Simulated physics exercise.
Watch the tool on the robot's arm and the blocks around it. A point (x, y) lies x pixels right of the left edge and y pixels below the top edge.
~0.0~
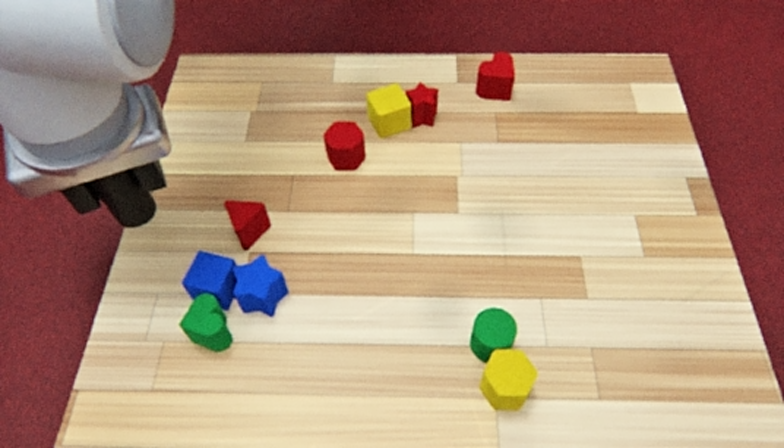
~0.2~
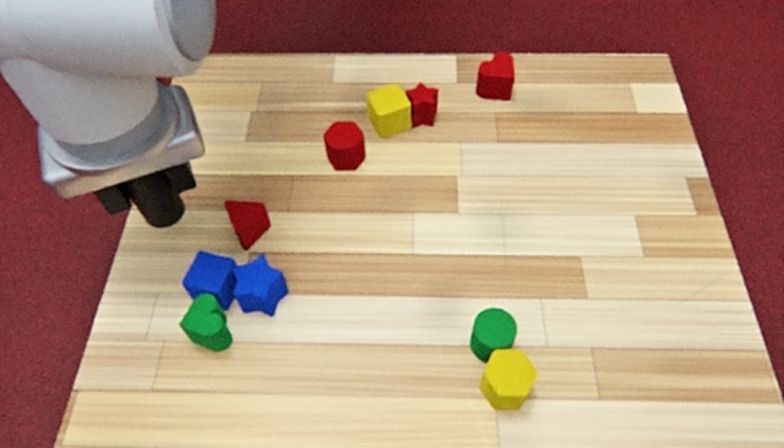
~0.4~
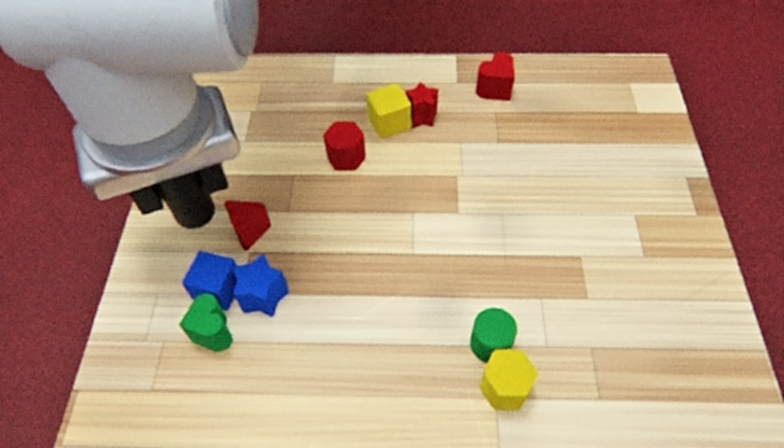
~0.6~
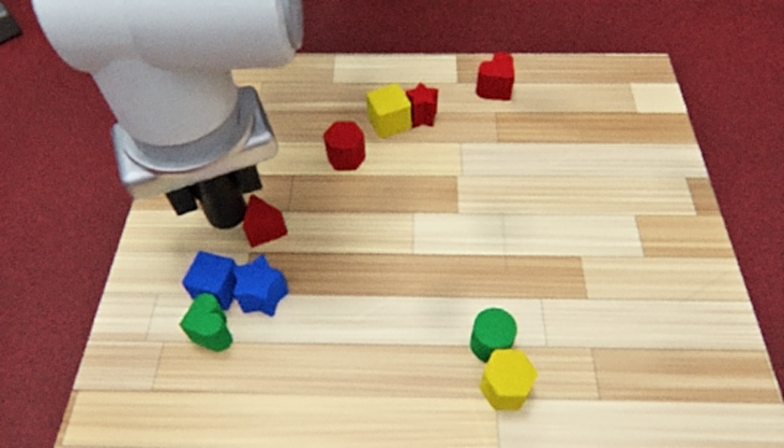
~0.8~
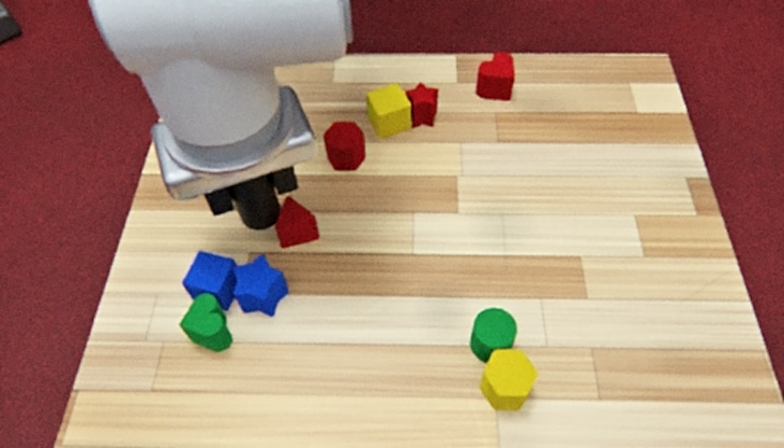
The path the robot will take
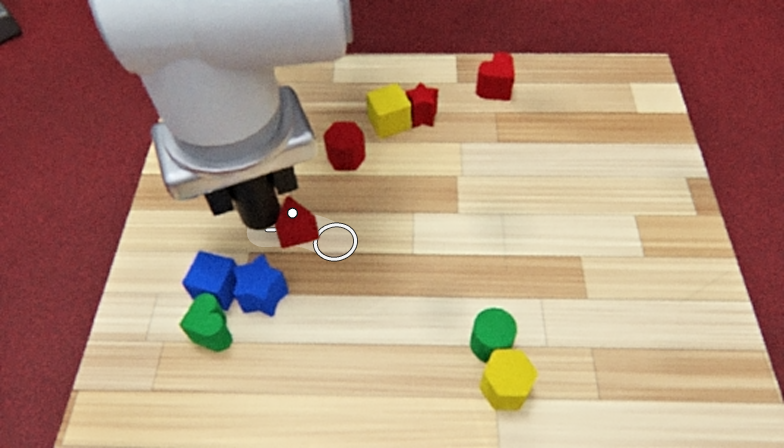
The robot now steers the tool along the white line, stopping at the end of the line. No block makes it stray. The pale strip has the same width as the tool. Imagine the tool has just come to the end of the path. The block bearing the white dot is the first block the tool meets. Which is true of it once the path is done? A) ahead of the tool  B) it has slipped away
A: Ahead of the tool.
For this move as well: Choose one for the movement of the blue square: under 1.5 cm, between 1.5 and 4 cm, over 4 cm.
Band: Under 1.5 cm.
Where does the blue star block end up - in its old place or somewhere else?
Once the tool is done, the blue star block remains in the old spot.
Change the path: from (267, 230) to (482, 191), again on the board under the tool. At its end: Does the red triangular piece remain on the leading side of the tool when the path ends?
No, that is not what happens.
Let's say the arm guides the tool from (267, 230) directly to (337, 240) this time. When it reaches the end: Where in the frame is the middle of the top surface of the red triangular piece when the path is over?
Final place: (368, 222).
The line goes from (267, 230) over (291, 229) and (314, 232) to (335, 242); the dot is on the red triangular piece.
What follows on the original path. Halfway along, tool (300, 215); red triangular piece (331, 214).
At the end, tool (333, 227); blue square unmoved; blue star block unmoved; red triangular piece (366, 222), turned 15° anticlockwise.
